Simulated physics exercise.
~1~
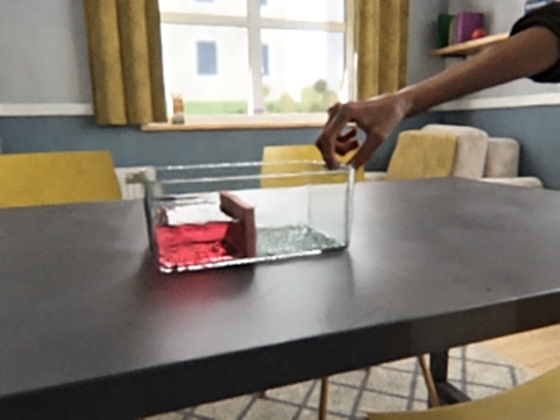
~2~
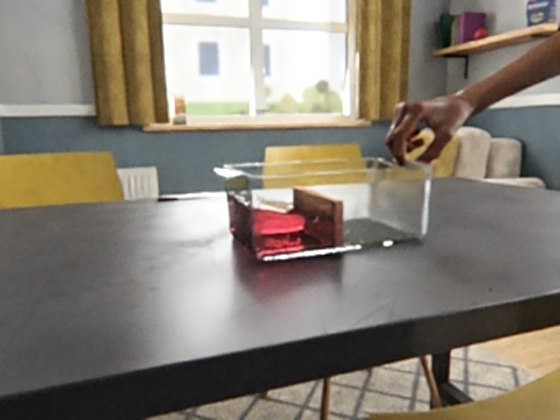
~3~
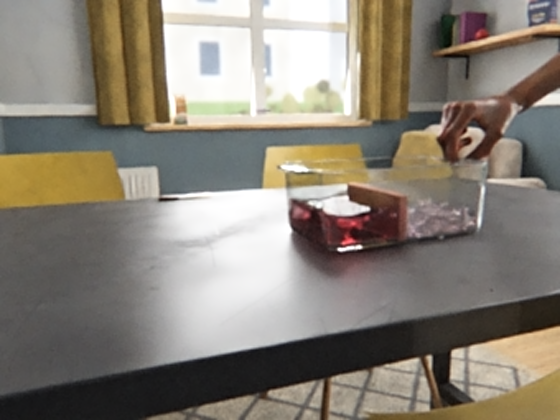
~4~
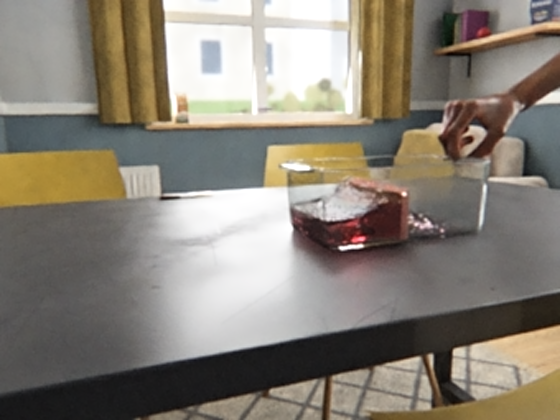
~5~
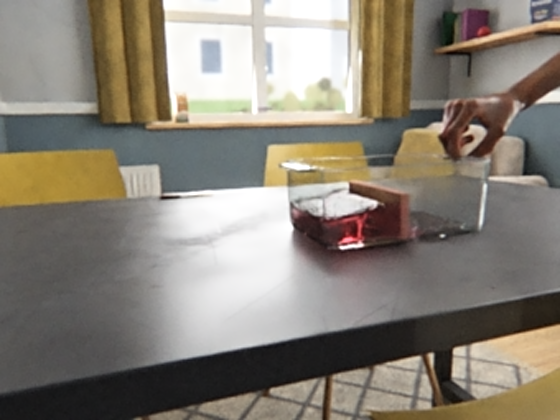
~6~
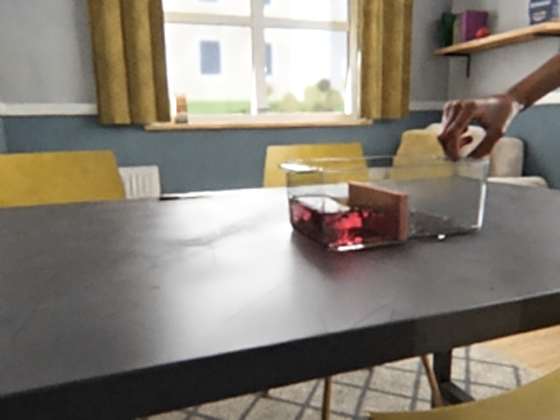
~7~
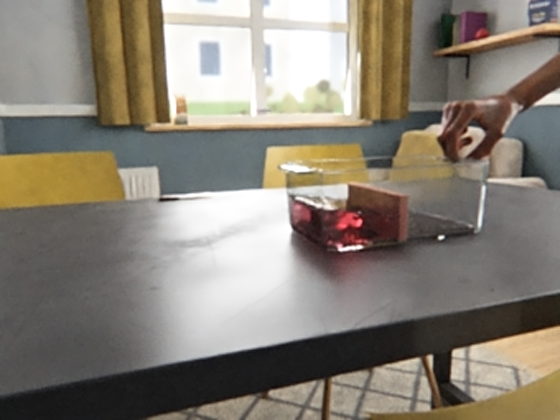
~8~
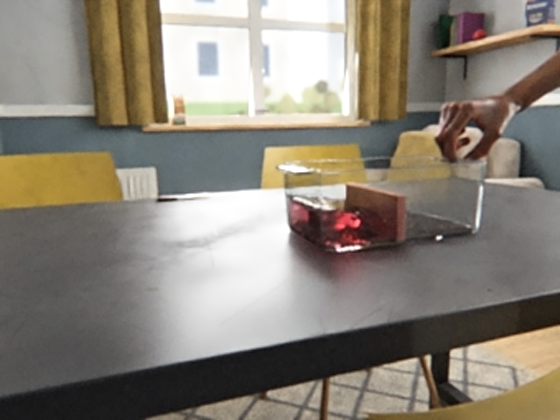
The clip shows a hand sliding a clear, divided box with red liquid in its left part rightward across a dark table; the liquid sloshes and some splashes past the upright divider, then it settles, mostly left, as the hand stays on the rim.
